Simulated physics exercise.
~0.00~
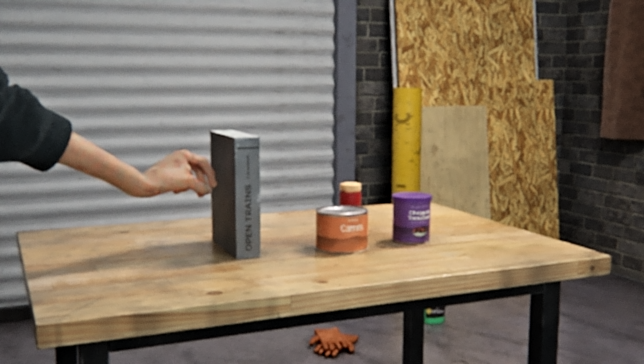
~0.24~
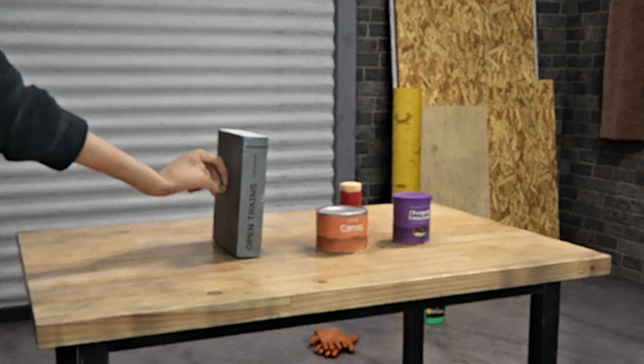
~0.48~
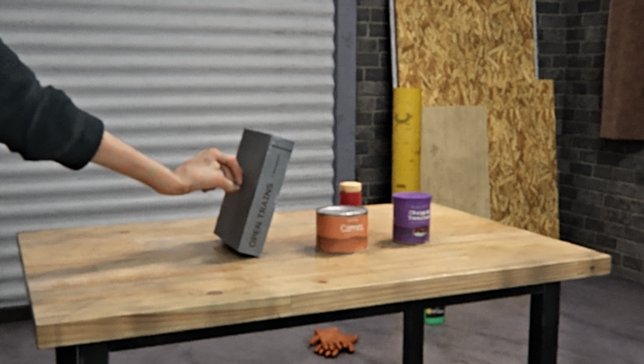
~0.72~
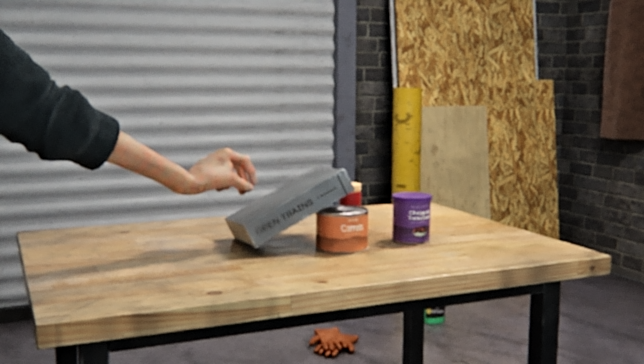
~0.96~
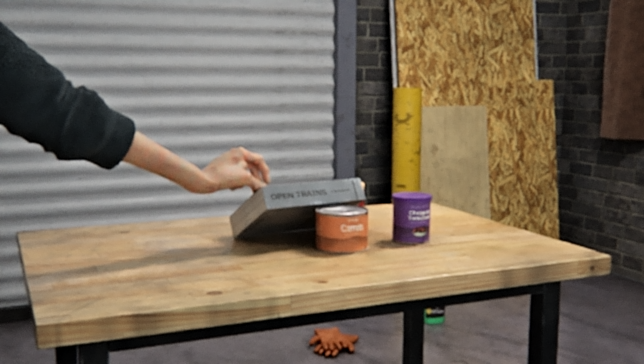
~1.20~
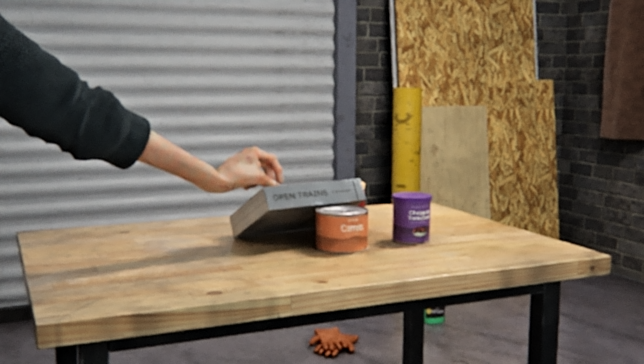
A grey book, pushed by a hand, tips right and ends leaning behind an orange tub.
